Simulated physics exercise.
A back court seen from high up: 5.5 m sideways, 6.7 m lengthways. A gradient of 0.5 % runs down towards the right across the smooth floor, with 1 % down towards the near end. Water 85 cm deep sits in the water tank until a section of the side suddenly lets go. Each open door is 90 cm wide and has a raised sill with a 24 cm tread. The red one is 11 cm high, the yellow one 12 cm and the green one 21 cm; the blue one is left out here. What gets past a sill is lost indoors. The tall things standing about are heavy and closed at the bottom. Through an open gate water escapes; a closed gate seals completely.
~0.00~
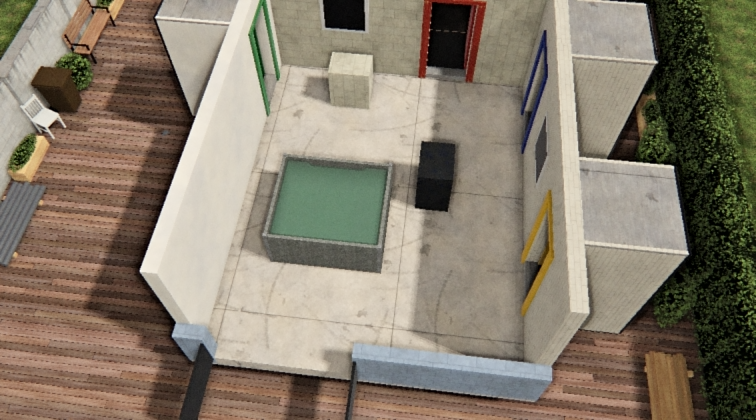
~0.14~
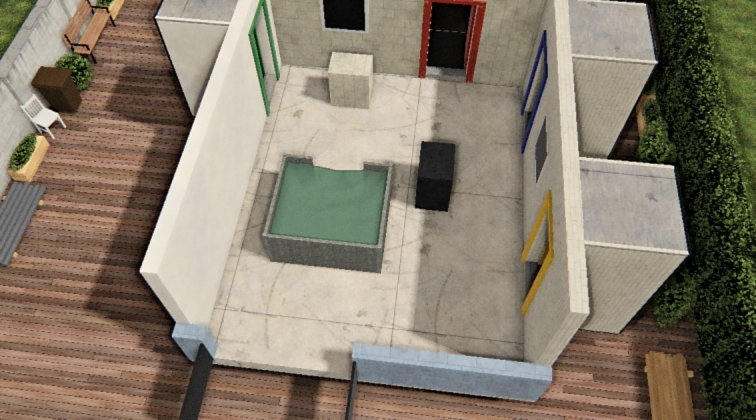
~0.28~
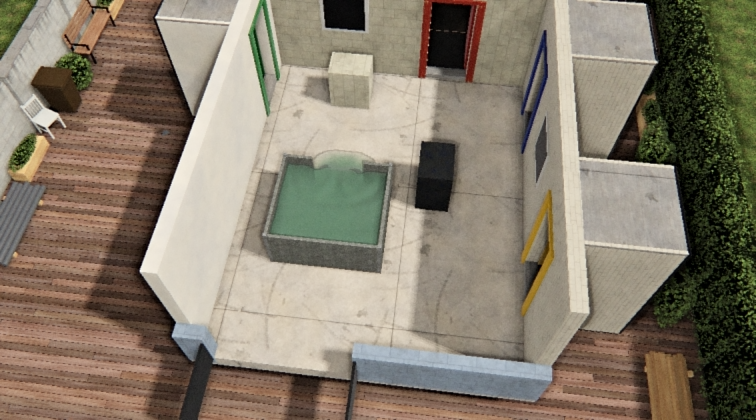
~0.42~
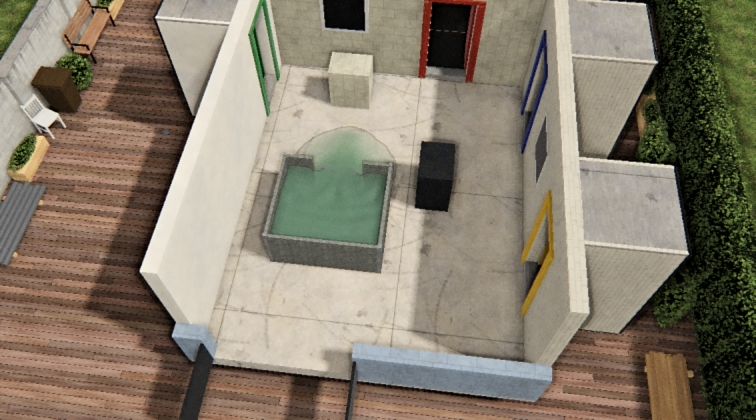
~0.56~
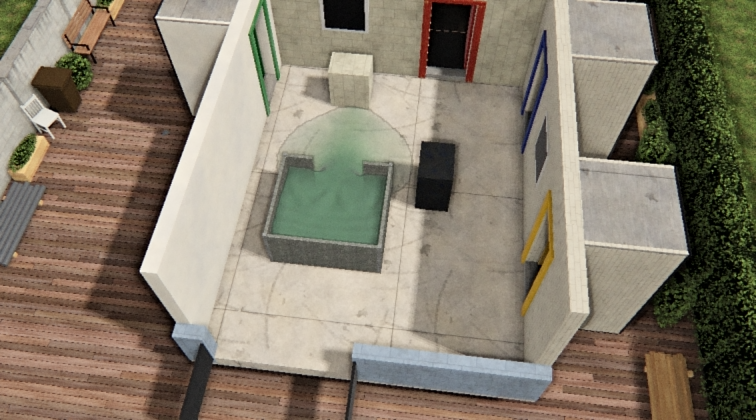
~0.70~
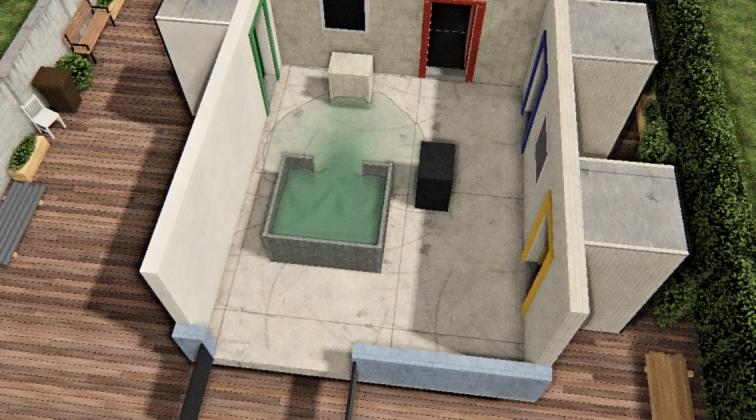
Water broke out through a gap in the far side of the grey tank and spread in a widening fan across the pale floor, reaching the pale block near the back wall.
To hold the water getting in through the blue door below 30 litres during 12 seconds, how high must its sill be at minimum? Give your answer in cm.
17 cm.
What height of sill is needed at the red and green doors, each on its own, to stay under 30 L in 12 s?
Some 18 cm for red, some 24 cm for green.
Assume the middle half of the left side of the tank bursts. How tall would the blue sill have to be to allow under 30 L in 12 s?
About 8.5 cm.
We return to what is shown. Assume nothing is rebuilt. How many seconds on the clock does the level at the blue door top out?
It peaks at about 5.0 s.
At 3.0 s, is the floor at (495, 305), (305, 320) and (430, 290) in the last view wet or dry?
Status: Clear / clear / clear.
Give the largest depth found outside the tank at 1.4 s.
Roughly 50 cm.
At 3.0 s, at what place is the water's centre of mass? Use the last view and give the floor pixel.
(359, 153) or so.
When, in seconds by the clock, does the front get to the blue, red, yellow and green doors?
Arrival times - blue: 2.2 s; red: 1.2 s; yellow: 4.0 s; green: 1.0 s.
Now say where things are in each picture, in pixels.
In the first picture, the water tank at (330, 201) is whole and still, 85 cm deep; the blue door at (533, 99) is dry.
In the second picture, the gap is on the far side, the front 0.3 m out at a hidden place; the back of the water tank holds 85 cm.
In the third picture, the gap is on the far side, the front 0.9 m out at (336, 153); the back of the water tank holds 84 cm.
In the fourth picture, the gap is on the far side, the front 1.5 m out at (349, 129); the back of the water tank holds 79 cm.
In the fifth picture, water pours out on the far side and has run 2.1 m, to (345, 107); about 6 cm deep outside, 72 cm at the back.
In the sixth picture, the gap is on the far side, the front 2.6 m out at (380, 96); the back of the water tank holds 73 cm; the blue door at (533, 99), 4.1 m from the gap, is still 2.2 m from the nearest water.
After 1.4 s water covers 35 % of the floor, deepest (50 cm) near (282, 65); it has not reached the blue door.
After 3.0 s water covers 45 % of the floor, deepest (36 cm) near (519, 92); 13 cm at the blue door, 0 litres in over its 15 cm sill.
After 12.0 s water covers 95 % of the floor, deepest (16 cm) near (205, 342); 8 cm at the blue door, 49 litres in over its 15 cm sill.
At the blue door as built, the water arrived by 2.3 s and peaked near 24 cm at 4.8 s.
With a sill of 14 cm, 60 litres would have come in within the 12 s; with 19 cm, 21 litres. So under 30 litres takes about 17 cm.
